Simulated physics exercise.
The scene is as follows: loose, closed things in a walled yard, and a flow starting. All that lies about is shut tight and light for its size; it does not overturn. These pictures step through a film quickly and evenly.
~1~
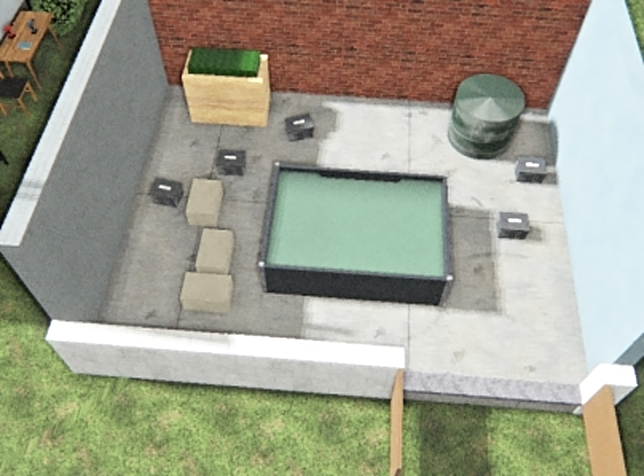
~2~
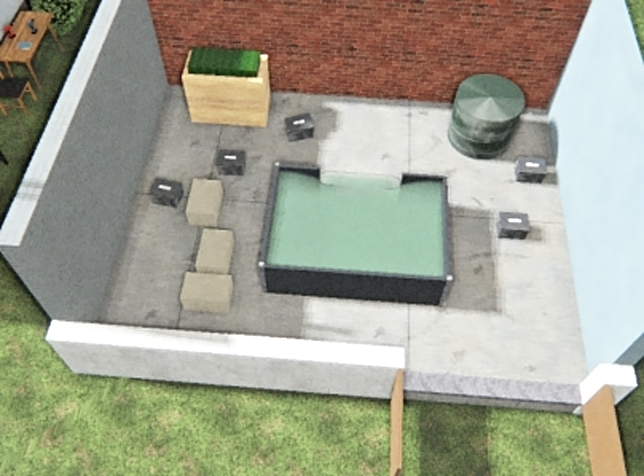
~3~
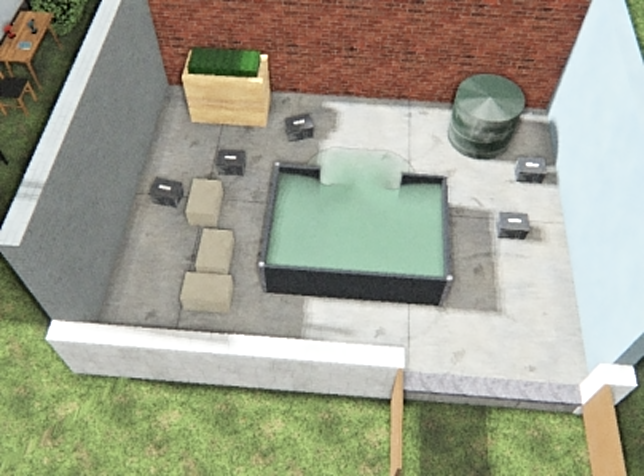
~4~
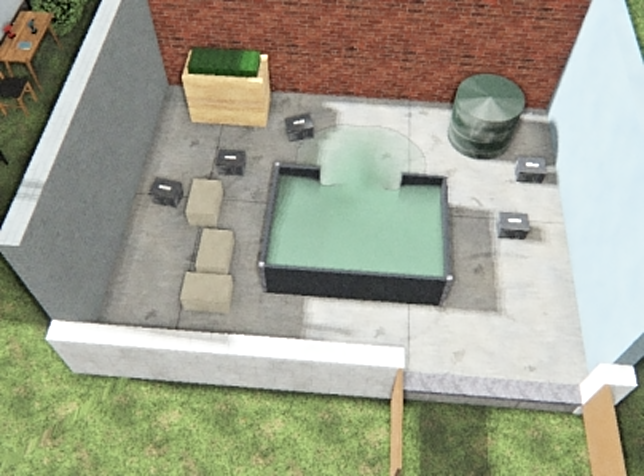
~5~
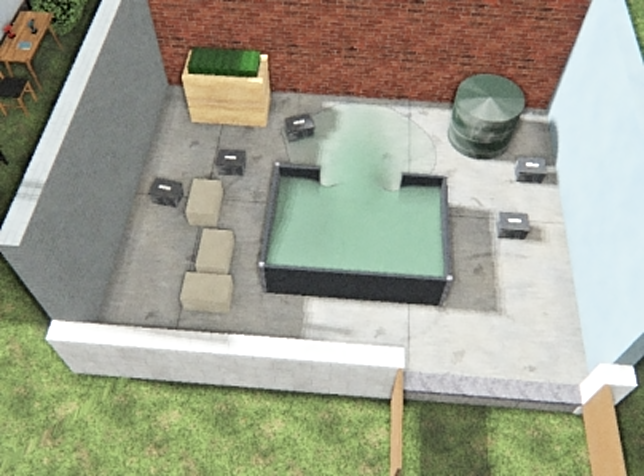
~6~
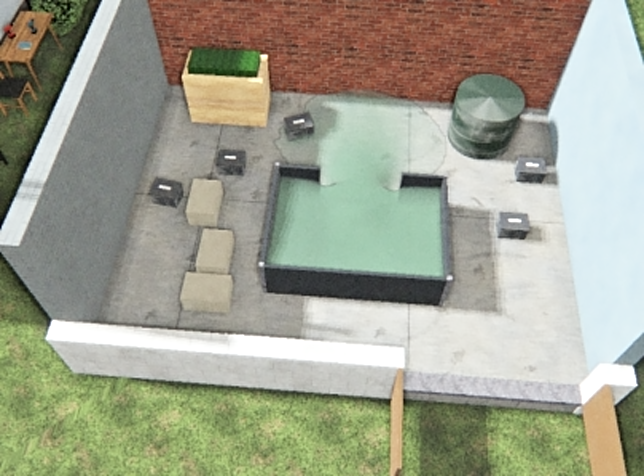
In a walled yard with a brick back wall, small dark boxes and tan blocks sit around a dark-sided tank of green water; water pours over its back edge and spreads across the paving, while the surrounding objects stay still.
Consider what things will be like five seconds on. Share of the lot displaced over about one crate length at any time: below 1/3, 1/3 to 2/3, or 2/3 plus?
The part that gets shoved well aside reaches two thirds.
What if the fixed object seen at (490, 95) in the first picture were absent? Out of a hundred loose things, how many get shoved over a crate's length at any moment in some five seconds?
Close to 80 %.
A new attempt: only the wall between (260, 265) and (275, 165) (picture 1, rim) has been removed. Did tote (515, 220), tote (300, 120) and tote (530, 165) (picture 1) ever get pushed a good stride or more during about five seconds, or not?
Working through them in order, the first not displaced that far, the second gets shoved clear and the last not displaced that far.
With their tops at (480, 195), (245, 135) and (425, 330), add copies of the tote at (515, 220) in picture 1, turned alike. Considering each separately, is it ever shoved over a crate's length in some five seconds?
Copy by copy, in order: Relocated, relocated, largely stays.
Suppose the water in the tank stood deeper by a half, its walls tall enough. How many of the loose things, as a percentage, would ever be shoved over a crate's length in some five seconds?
My figure is 100 percent.
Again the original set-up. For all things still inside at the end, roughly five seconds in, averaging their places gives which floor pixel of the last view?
Their centre sits close to (292, 270) on the floor of the last picture.
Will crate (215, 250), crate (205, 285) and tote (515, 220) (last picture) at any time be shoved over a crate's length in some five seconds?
Per object, same order: Less than that / less than that / the full distance.
A moment on, 0 of 8 are well off their spots; 0 afloat.
Next, 0 of 8 are well off their spots; 1 afloat.
Later, 3 of 8 are well off their spots; 1 afloat.
In the end, 6 of 8 are well off their spots, and 6 have been at some point; 4 afloat.
